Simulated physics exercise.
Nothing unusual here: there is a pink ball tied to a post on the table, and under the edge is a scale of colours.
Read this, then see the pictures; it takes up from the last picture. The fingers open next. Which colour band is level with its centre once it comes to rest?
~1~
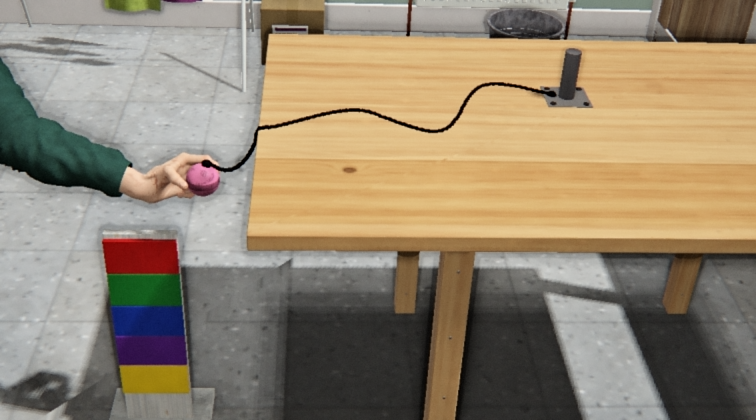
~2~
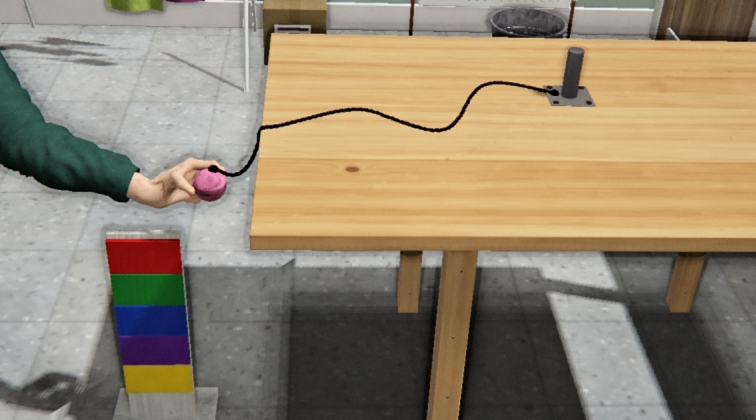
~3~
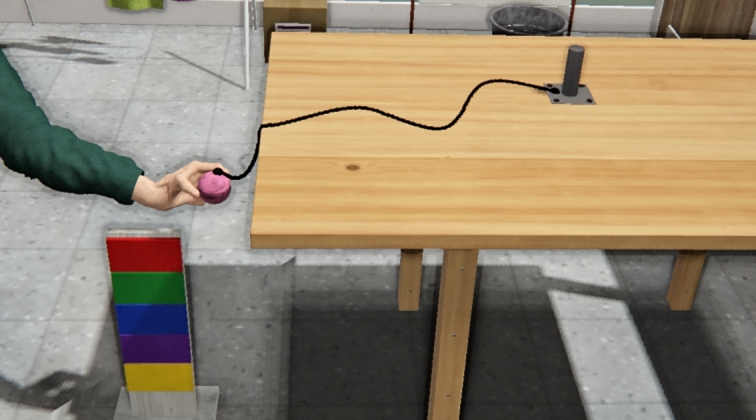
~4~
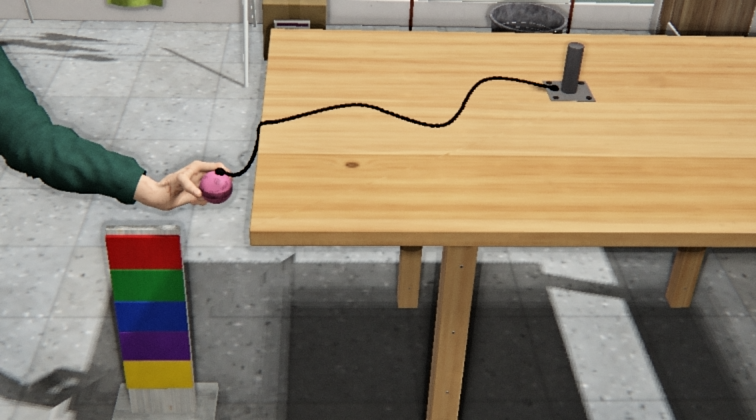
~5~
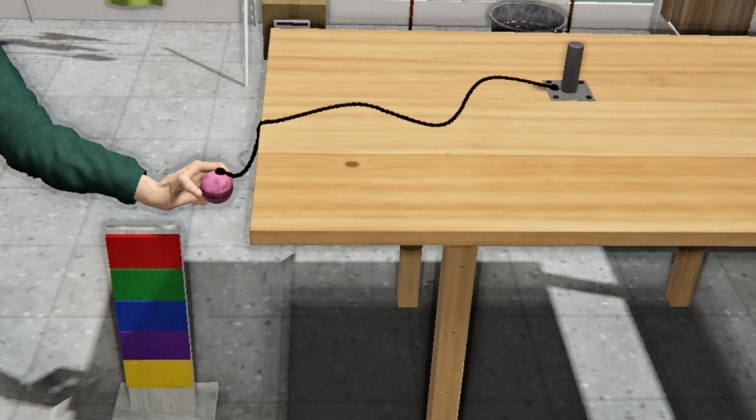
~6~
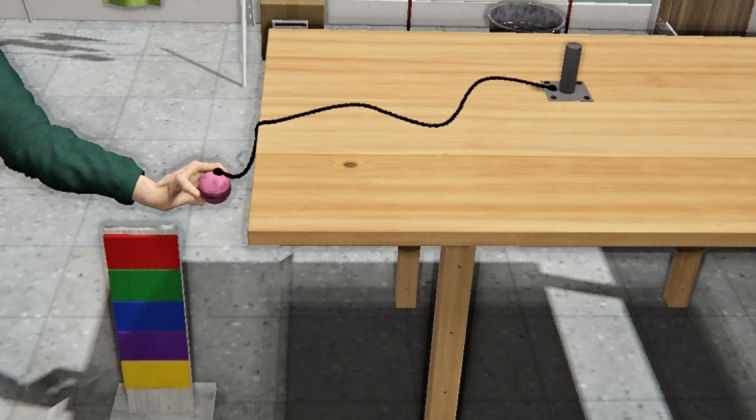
The green band.
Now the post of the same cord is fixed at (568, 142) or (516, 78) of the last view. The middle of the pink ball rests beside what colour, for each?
Blue; blue.
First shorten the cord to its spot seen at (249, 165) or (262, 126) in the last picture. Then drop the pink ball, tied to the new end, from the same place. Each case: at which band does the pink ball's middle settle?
In order of the tries: Red; then no band.
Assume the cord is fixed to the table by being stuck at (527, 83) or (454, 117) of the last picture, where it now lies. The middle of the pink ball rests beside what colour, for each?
Try one: Green. Try two: Red.
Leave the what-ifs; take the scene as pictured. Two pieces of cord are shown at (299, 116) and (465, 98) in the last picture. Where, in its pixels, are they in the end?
They end up around (257, 160) and around (438, 102).
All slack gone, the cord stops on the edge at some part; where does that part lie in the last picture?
The piece you want is at about (334, 107).
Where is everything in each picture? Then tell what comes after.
The first frame shows pink ball (203, 180); red (141, 258); green (145, 291); blue (148, 322); purple (152, 352); yellow (155, 380).
The second frame shows pink ball (210, 185); cord through (517, 85) (467, 103) (425, 129) (349, 110) (271, 128).
The third frame shows pink ball (215, 188).
The fourth frame shows pink ball (216, 187); cord through (517, 80) (467, 98) (425, 125) (349, 106) (270, 123).
The fifth frame shows pink ball (217, 187).
The sixth frame shows pink ball (215, 188); cord through (515, 80) (465, 98) (423, 124) (347, 105) (268, 123).
Soon after, ball near (245, 270); level with green.
After that, ball near (278, 266); level with green.
And then, ball near (266, 275); level with green.
In the end, ball near (255, 276); level with green. Its middle rests at the green band.
